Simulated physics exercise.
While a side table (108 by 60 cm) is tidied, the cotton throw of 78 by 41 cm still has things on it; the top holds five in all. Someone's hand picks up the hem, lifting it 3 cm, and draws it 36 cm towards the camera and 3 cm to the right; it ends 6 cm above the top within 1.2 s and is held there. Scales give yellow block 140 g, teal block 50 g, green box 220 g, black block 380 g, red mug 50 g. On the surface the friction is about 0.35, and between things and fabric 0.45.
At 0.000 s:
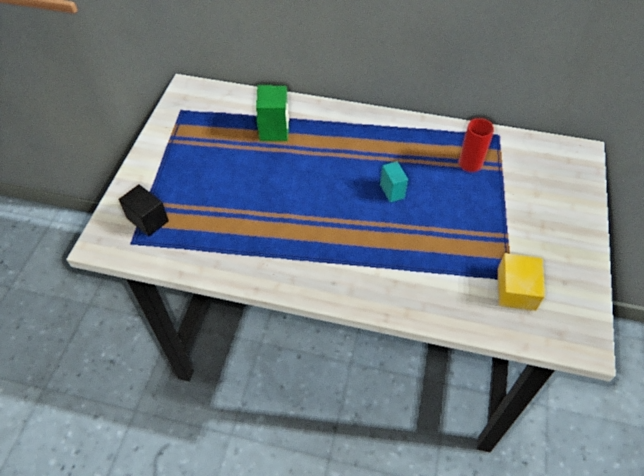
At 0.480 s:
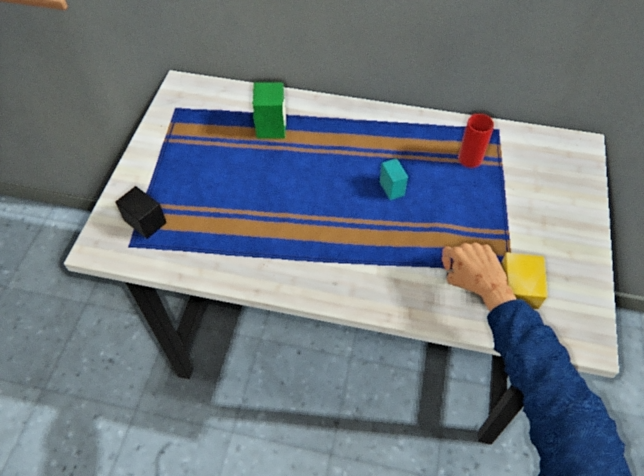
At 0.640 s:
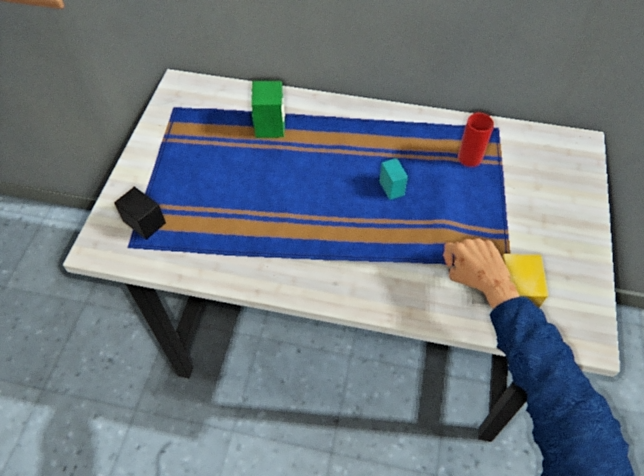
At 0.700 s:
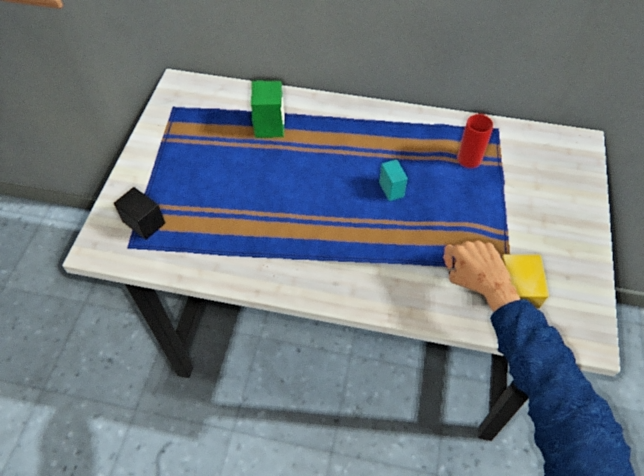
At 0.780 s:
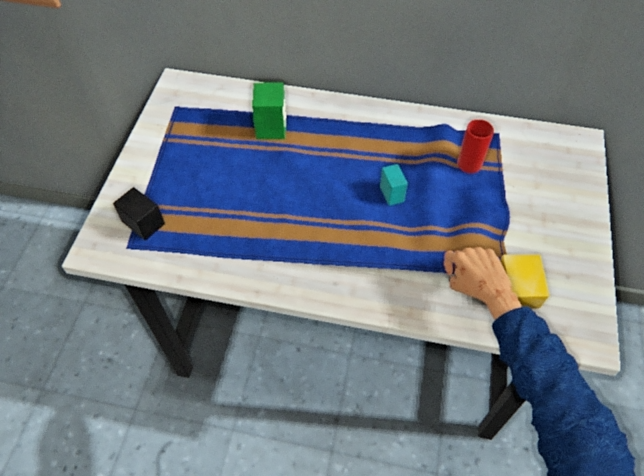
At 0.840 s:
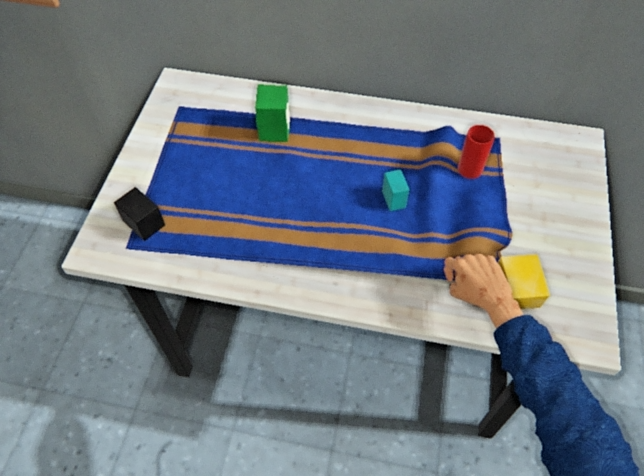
A blue cloth with tan stripes lies across a pale wooden side table, seen from above against a grey wall and tiled floor. On the cloth are a black block at left, a green box at back, a teal block near the middle and a red mug at right, with a yellow block at the front right corner. A blue-sleeved arm reaches in, grips the near hem and tugs it slightly, rippling the right side and shifting objects slightly, as the view drifts minimally.
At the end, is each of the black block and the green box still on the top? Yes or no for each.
Answers: Black block - yes; green box - yes.
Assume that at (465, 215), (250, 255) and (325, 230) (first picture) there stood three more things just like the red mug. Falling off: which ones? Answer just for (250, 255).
Off the top.
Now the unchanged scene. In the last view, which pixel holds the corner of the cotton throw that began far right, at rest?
That corner ends up near pixel (527, 272) in the last view.
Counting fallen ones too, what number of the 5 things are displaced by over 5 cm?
I count 5.
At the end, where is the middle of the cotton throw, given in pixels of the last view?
The middle ends up near pixel (376, 303).
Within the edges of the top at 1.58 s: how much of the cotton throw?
Roughly 70% of it.
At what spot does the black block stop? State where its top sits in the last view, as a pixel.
(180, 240).
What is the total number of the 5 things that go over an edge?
After counting, the figure is 1.
At 1.1 s, 100 % of the cotton throw is still over the top; green box 9 cm off its start, black block 2 cm off its start, red mug 15 cm off its start.
At 1.3 s, 90 % of the cotton throw is still over the top; green box 19 cm off its start, black block 6 cm off its start, red mug 25 cm off its start.
At 1.6 s, 70 % of the cotton throw is still over the top; green box 29 cm off its start at (352, 167), black block 11 cm off its start at (175, 232), red mug 36 cm off its start at (495, 267).
At 1.8 s, 65 % of the cotton throw is still over the top; green box 32 cm off its start, black block 13 cm off its start, red mug 40 cm off its start.
At 3.4 s, 65 % of the cotton throw is still over the top; green box 32 cm off its start at (362, 180), black block 13 cm off its start at (180, 240), red mug 41 cm off its start at (503, 291), teal block 38 cm off its start at (437, 334).
